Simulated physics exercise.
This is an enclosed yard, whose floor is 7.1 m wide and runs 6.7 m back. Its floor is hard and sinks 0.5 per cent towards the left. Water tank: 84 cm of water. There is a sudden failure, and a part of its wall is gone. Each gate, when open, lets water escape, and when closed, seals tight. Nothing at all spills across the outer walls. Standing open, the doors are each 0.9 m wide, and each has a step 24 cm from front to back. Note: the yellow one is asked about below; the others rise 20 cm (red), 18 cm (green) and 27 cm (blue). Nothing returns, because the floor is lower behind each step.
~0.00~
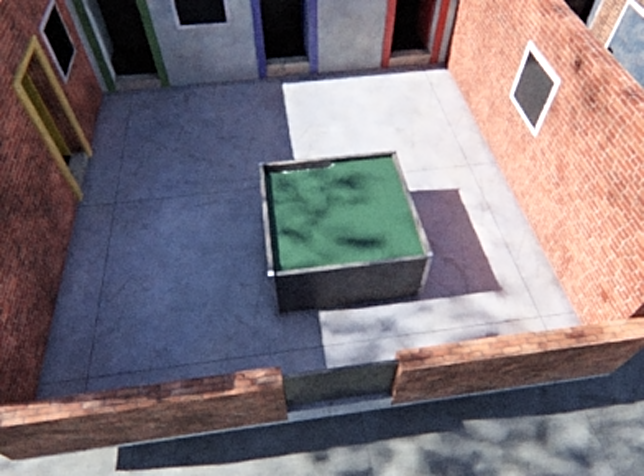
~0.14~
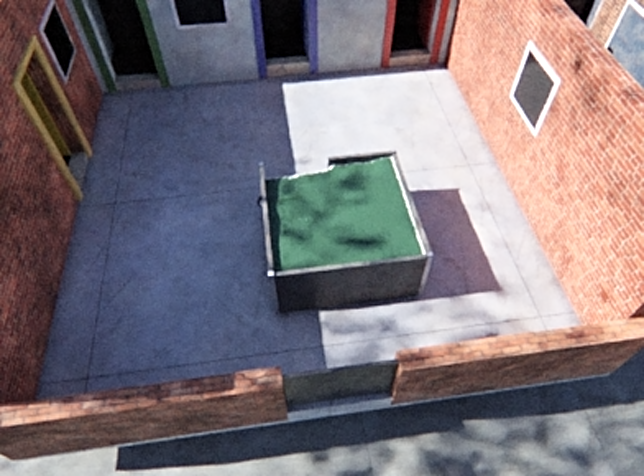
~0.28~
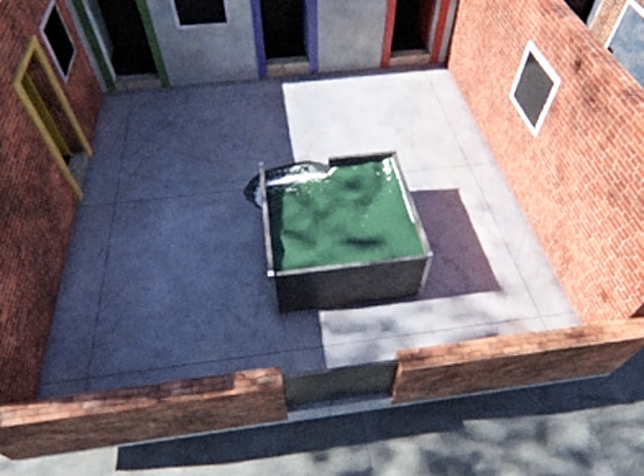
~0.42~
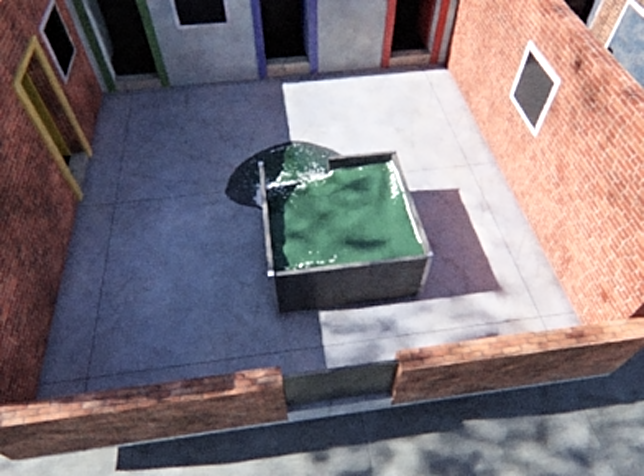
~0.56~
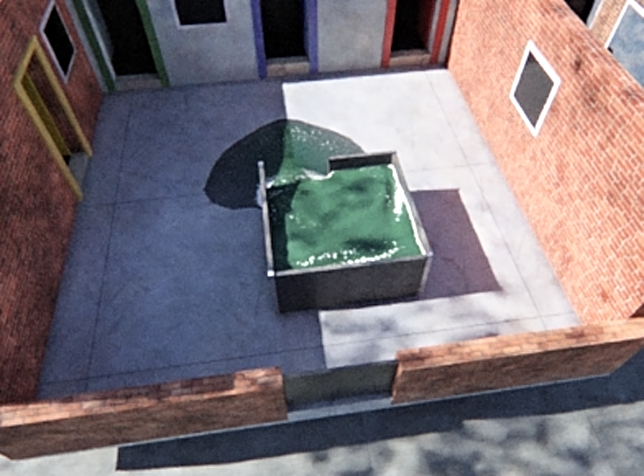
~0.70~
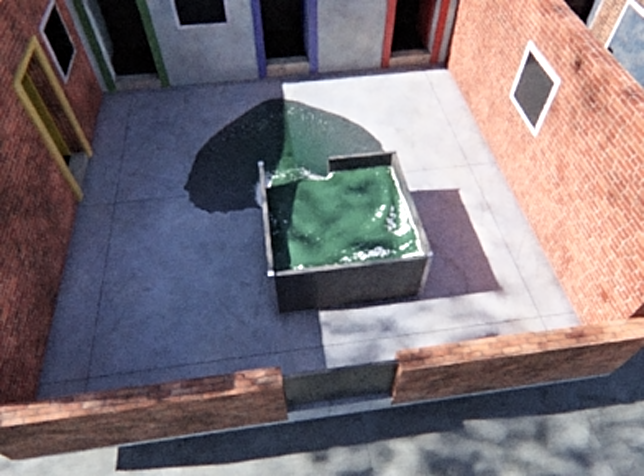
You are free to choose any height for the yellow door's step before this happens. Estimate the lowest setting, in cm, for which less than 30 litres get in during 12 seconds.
Around 6.5 cm.
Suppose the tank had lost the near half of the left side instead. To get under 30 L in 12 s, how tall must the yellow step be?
In that case you'd want it roughly 7.5 cm high.
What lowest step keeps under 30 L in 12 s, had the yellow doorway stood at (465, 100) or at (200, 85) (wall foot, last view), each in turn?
8.5 and 20 cm.
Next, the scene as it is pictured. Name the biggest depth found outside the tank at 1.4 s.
Close to 44 centimetres.
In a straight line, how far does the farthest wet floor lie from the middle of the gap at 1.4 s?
4.2 m.
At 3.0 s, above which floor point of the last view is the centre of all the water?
Centre of mass: About (283, 157) px.
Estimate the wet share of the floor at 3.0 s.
Approximately 40 % of the floor.
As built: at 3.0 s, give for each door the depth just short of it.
At the red door the depth is 11 cm, at green 22 cm, at blue 23 cm and at yellow 4 cm.
After 1.4 s water covers 35 % of the floor, deepest (44 cm) near (290, 198); it has not reached the yellow door.
After 3.0 s water covers 40 % of the floor, deepest (34 cm) near (103, 93); 4 cm at the yellow door, 0 litres in over its 14 cm step.
After 12.0 s water covers 100 % of the floor, deepest (12 cm) near (214, 403); 7 cm at the yellow door, 0 litres in over its 14 cm step.
At the yellow door as built, the water arrived by 2.1 s and peaked near 13 cm at 3.6 s.
Run again over the same 12 s with other heights there, 46 litres in over 5.5 cm, 17 litres over 7.5 cm. The limit of 30 litres is kept from about 6.5 cm up.
